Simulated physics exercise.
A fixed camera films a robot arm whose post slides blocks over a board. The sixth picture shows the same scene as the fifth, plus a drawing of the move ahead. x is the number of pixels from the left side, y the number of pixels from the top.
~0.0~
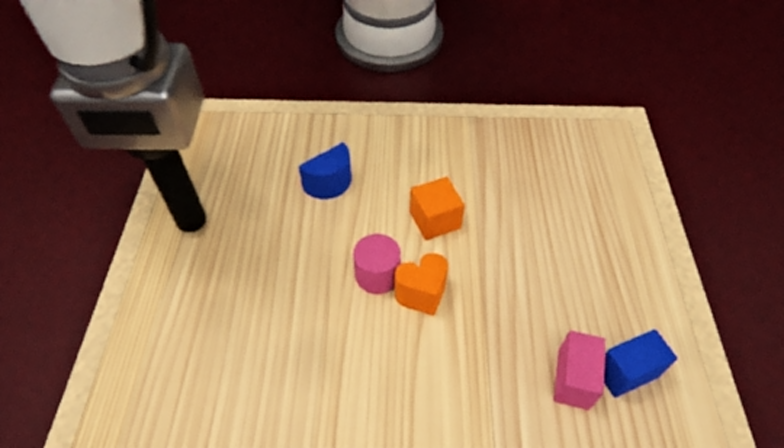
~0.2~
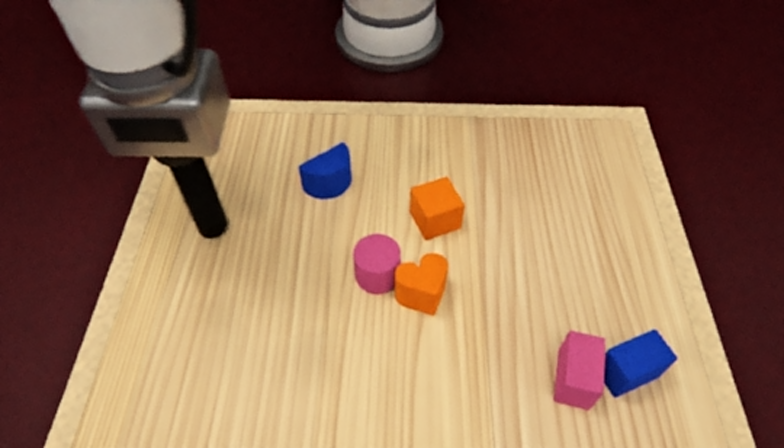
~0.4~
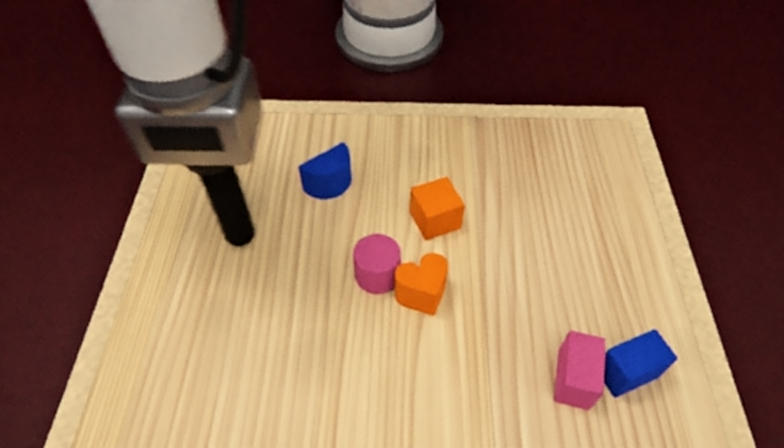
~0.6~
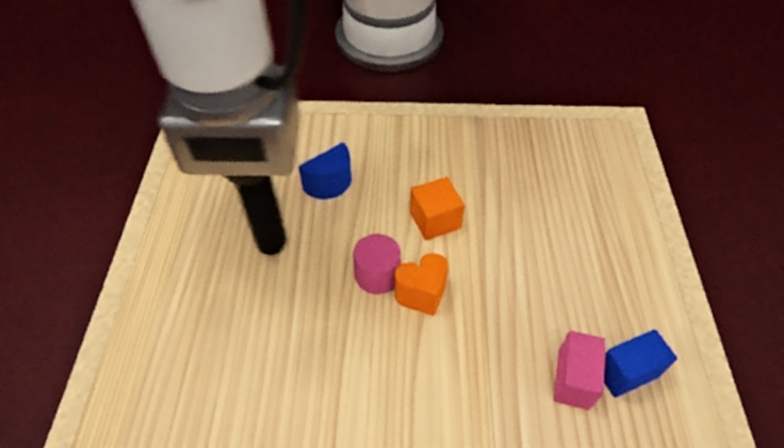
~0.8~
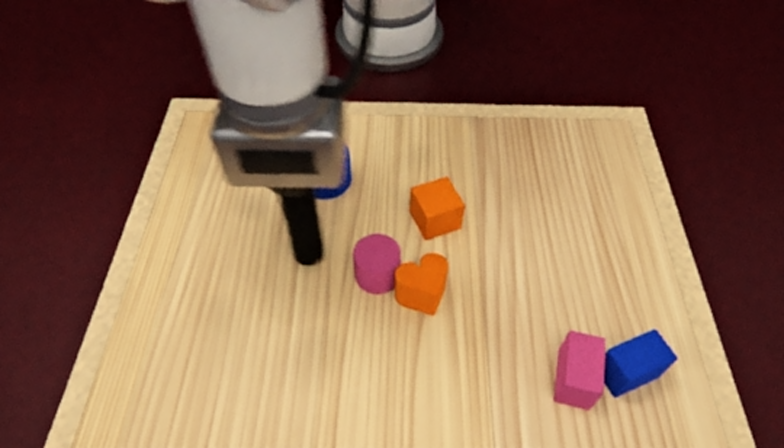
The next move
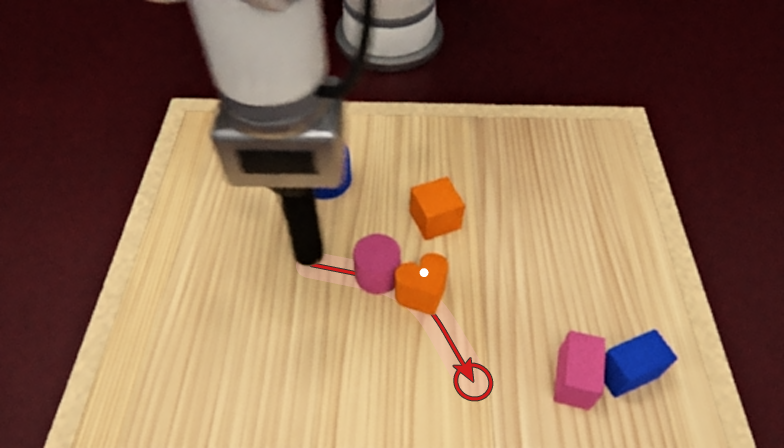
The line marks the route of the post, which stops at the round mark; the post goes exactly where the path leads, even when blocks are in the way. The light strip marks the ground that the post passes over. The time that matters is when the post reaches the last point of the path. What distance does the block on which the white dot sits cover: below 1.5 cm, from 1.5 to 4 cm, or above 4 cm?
Band: Over 4 cm.
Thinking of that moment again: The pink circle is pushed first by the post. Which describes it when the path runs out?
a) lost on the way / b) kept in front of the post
Option a.
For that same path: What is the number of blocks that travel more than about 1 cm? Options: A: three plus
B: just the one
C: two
Choice C: Two.
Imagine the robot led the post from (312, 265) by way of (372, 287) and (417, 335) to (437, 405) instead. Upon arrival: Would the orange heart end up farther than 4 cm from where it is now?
Answer: Yes.
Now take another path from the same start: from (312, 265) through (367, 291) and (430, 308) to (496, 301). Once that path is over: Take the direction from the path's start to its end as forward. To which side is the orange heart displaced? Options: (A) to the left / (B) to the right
A - to the left.
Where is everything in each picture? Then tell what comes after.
The first frame shows lower end of the post at (192, 222), tops of blocks, pink circle at (377, 252), orange heart at (424, 273), orange square block at (438, 196).
The second frame shows post at (214, 228), blocks as before.
The third frame shows post at (241, 235), blocks as before.
The fourth frame shows post at (272, 244), blocks as before.
The fifth frame shows post at (309, 254), pink circle at (377, 252), orange heart at (424, 273), orange square block at (438, 196).
The drawn path runs from (312, 265) through (379, 279) and (435, 317) to (473, 382); the dot is on the orange heart.
The first path, step by step. One third of the way, post at (379, 268); pink circle at (419, 262); orange heart at (464, 284).
Two thirds of the way, post at (437, 309); pink circle at (478, 286); orange heart at (533, 299).
At the end, post at (476, 373); pink circle at (481, 288); orange heart at (536, 298), turned 15° clockwise; orange square block not moved.
